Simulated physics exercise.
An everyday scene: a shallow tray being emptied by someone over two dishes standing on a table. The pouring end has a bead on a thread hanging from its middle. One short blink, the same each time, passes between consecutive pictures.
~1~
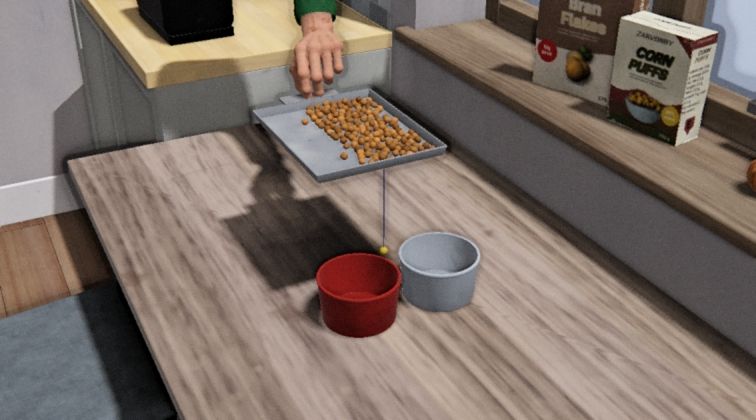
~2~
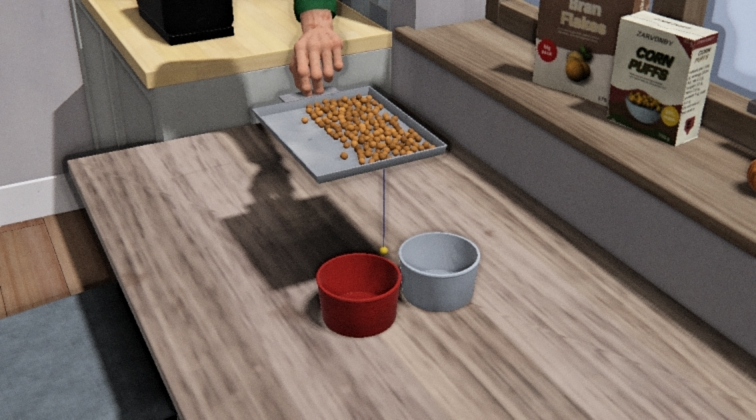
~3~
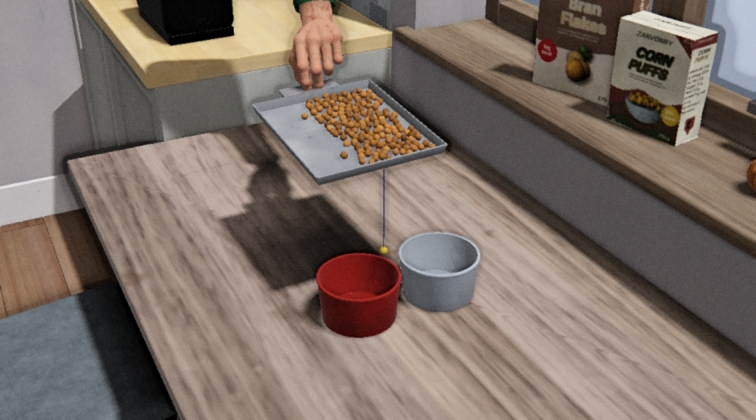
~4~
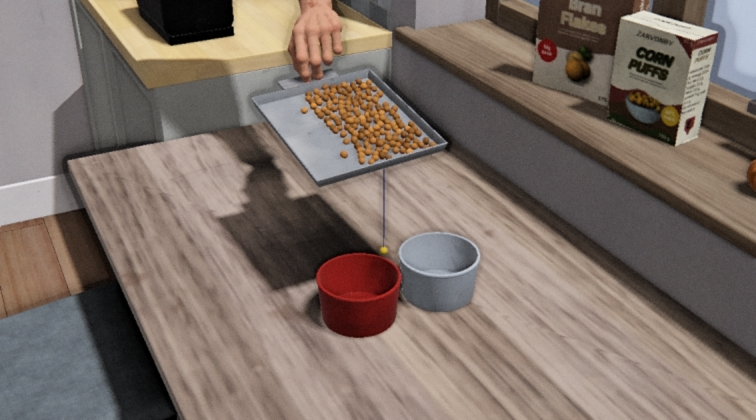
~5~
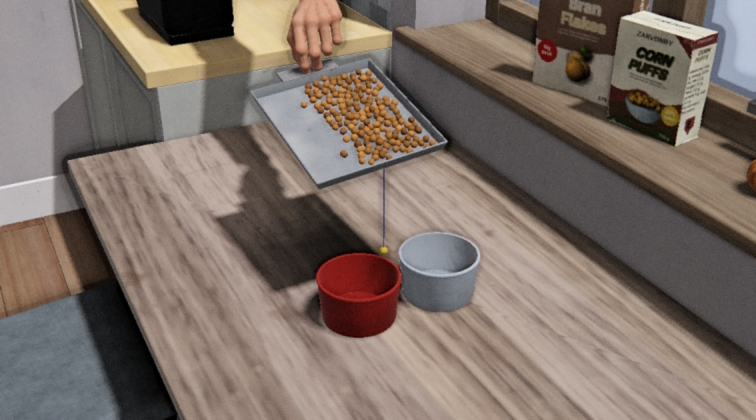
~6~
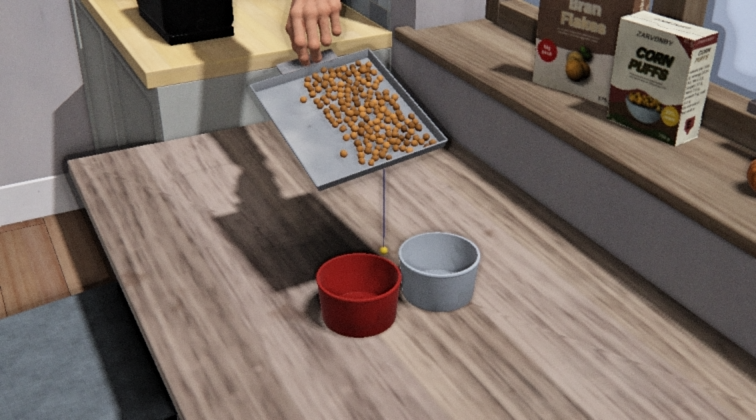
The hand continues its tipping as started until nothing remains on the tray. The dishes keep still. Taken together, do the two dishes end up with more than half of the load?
Yes - the dishes will gather the main share.
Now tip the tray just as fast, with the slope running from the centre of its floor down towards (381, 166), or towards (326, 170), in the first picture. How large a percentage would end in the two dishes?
Lab note: Try 1 = 60 %, try 2 = 70 %.
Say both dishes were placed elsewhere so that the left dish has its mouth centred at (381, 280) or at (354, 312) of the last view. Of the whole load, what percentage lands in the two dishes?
40 %, then 20 %.
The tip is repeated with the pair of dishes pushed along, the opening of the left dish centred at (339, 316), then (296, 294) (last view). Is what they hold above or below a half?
The first place gets a lesser share, the second the greater share.
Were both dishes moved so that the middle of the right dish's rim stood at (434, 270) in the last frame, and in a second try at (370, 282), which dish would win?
Well, first the one further left, then the one further right.
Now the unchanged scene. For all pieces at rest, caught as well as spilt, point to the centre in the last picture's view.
(347, 315).
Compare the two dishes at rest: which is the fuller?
That one is the leftward one.
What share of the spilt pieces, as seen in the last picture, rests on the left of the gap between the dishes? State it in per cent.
I'd guess close to 90 %.
Soon after the last picture, tray tipped steeply; nearly all on the tray; a stray few in the left dish; a stray few outside both; a stray few in the air.
A little later, tray tipped past a quarter turn; about a quarter on the tray; about a quarter in the left dish; a small part outside both; about a third in the air.
Later still, tray tipped past a quarter turn; about two thirds in the left dish; about a third outside both.
At rest, tray tipped past a quarter turn; about two thirds in the left dish; none in the right dish; about a third outside both.
